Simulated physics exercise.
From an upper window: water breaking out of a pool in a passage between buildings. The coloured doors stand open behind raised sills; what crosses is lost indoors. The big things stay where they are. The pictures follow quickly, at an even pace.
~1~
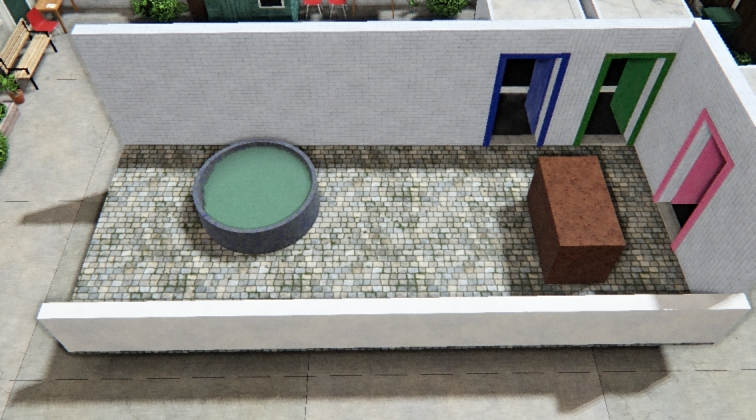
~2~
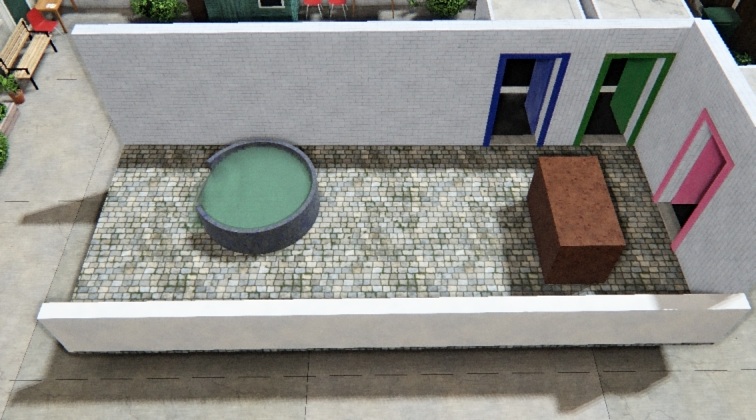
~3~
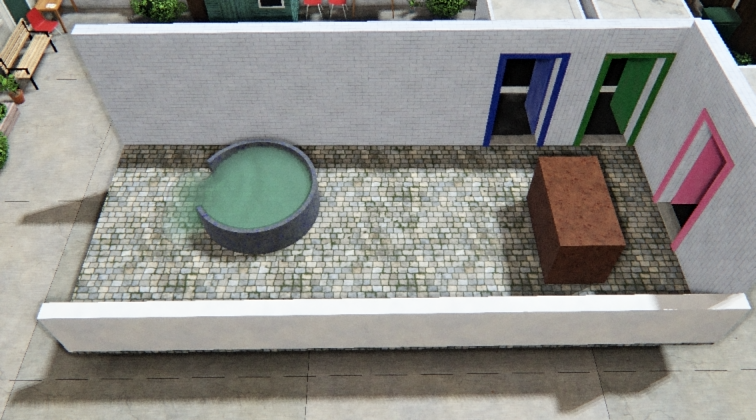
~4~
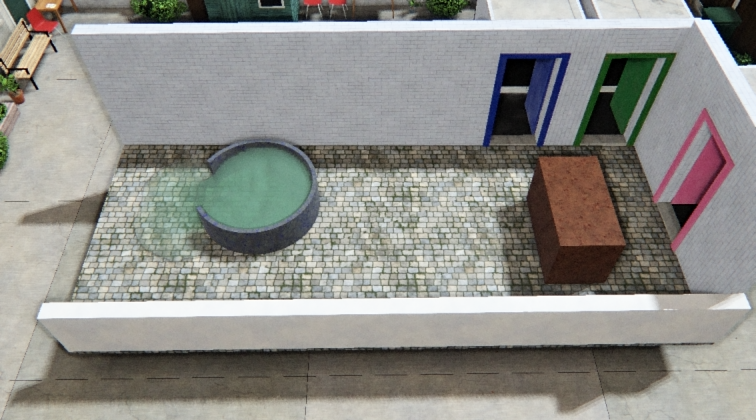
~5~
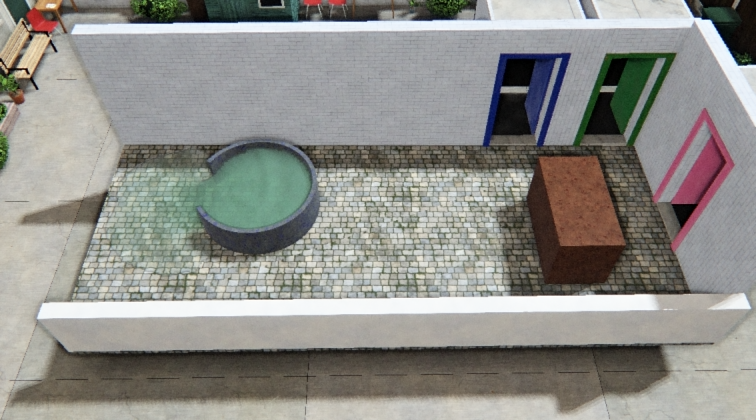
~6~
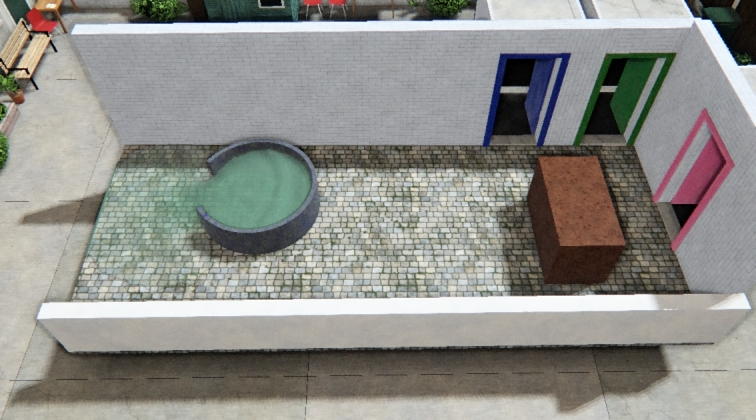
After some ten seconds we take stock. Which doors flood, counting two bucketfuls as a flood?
In the end: The pink door admits no more than that; the blue door admits no more than that; the green door admits no more than that.
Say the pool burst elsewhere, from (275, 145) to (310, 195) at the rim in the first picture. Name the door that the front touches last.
The one in pink.
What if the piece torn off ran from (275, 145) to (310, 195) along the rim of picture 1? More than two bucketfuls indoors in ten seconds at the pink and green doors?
Pink door passes that mark, green door is over.
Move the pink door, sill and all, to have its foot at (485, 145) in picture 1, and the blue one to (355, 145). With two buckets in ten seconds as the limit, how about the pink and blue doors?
My reading: The pink one keeps below it; the blue one takes less.
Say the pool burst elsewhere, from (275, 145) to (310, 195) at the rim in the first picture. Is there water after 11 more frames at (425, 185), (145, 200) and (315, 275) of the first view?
As listed: Under water, clear, free of water.
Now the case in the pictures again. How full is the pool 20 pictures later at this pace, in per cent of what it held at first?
About 38 per cent.
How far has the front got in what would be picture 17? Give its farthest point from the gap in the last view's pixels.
Around (80, 324).
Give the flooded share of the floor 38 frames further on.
I make it 20 per cent.
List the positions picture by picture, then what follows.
In the first frame, the round pool at (256, 186) is whole and still.
In the second frame, the front is at a hidden place, out from the gap at (204, 199).
In the third frame, water pours out at (204, 201) and has run to (189, 175).
In the fourth frame, the front is at (163, 172), out from the gap at (204, 201).
In the fifth frame, the front is at (126, 182), out from the gap at (204, 202).
In the sixth frame, water pours out at (204, 201) and has run to (117, 167).
A moment on, water covers 15 % of the floor; the pink door not reached, the blue door not reached, the green door not reached.
Next, water covers 15 % of the floor; the pink door not reached, the blue door not reached, the green door not reached.
Then, water covers 20 % of the floor; the pink door not reached, the blue door not reached, the green door not reached.
Later, water covers 20 % of the floor; the pink door not reached, the blue door not reached, the green door not reached.
In the end, water covers 15 % of the floor; the pink door not reached, the blue door not reached, the green door not reached.
